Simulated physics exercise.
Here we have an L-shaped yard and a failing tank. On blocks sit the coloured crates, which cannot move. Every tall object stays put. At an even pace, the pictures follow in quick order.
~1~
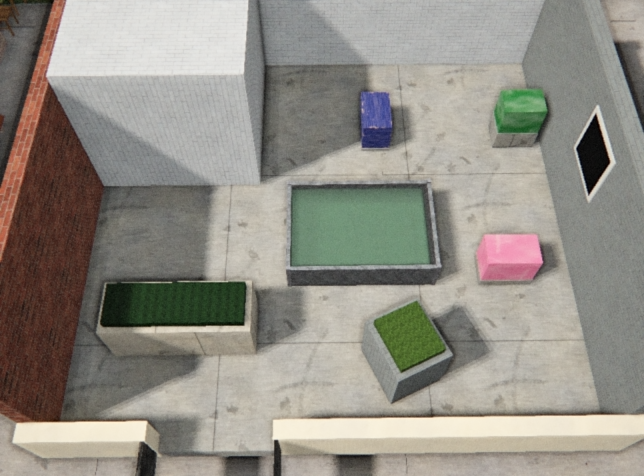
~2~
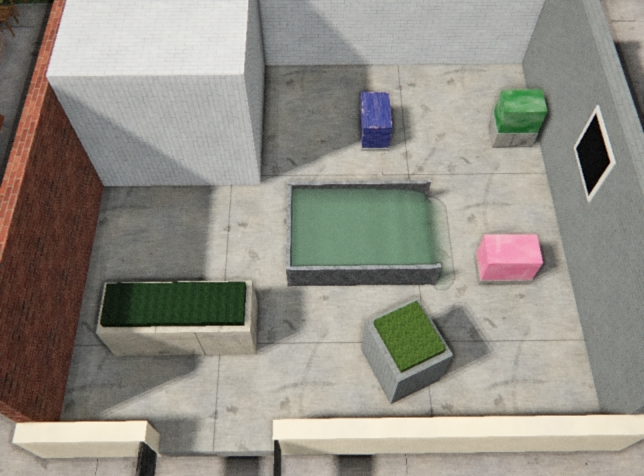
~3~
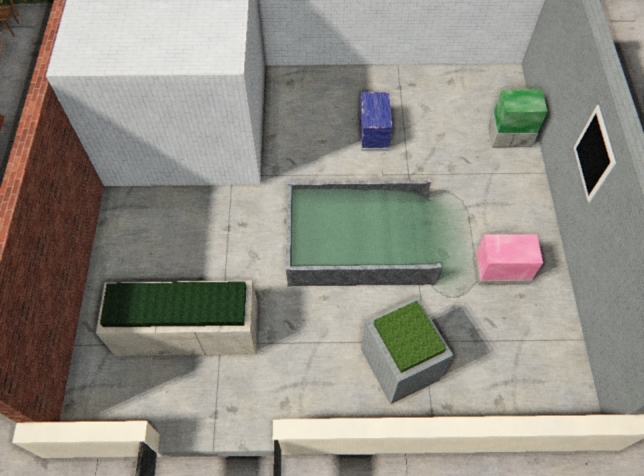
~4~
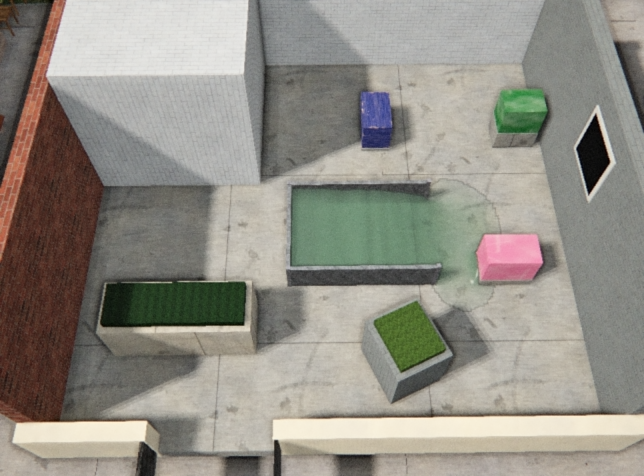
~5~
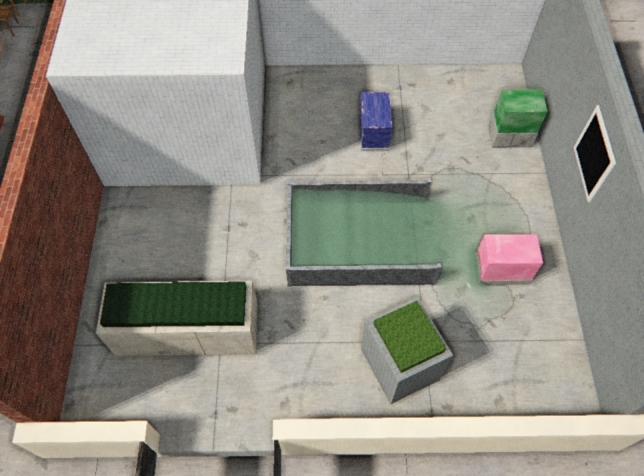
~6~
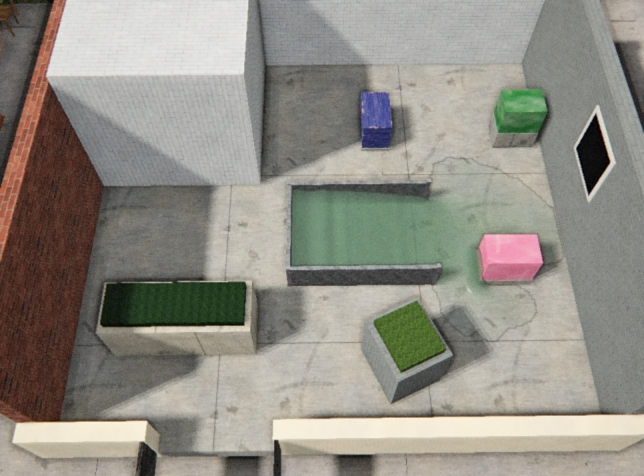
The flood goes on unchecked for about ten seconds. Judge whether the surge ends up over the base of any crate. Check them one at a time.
The blue crate gets wet. The pink crate gets wet. The green crate keeps dry.
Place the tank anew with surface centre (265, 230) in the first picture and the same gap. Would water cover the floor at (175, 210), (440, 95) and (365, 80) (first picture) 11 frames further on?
Results in order - left untouched, left untouched, left untouched.
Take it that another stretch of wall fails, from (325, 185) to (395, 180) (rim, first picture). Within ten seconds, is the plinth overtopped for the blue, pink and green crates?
As I see it, the blue crate is overtopped, the pink crate avoids the flood and the green crate avoids the flood.
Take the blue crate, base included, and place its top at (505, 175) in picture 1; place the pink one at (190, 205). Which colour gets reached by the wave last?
That is the crate marked pink.
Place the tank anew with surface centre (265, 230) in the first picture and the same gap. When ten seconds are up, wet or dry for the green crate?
Green: Not reached.
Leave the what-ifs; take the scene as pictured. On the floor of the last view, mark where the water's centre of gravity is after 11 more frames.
About (450, 242).
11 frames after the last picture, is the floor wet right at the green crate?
By then the green crate has been hit.
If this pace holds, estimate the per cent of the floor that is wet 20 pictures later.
I'd say 40 per cent.
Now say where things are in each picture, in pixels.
Still water in the open tank at (361, 226), in the first frame.
The front is at (445, 284), out from the gap at (428, 235), in the second frame.
Water pours out at (428, 236) and has run to (457, 290), in the third frame.
Water pours out at (428, 237) and has run to (482, 297), in the fourth frame.
Water pours out at (427, 237) and has run to (521, 217), in the fifth frame.
The front is at (555, 223), out from the gap at (427, 237), in the sixth frame.
A moment on, water covers 20 % of the floor; the blue crate not reached, the pink crate water round its plinth, the green crate water round its plinth.
Next, water covers 25 % of the floor; the blue crate not reached, the pink crate water round its plinth, the green crate water round its plinth.
Then, water covers 40 % of the floor; the blue crate water round its plinth, the pink crate water round its plinth, the green crate water round its plinth.
Later, water covers 60 % of the floor; the blue crate water round its plinth, the pink crate water round its plinth, the green crate water round its plinth.
In the end, water covers 85 % of the floor; the blue crate was topped, the pink crate was topped, the green crate stayed above the water.
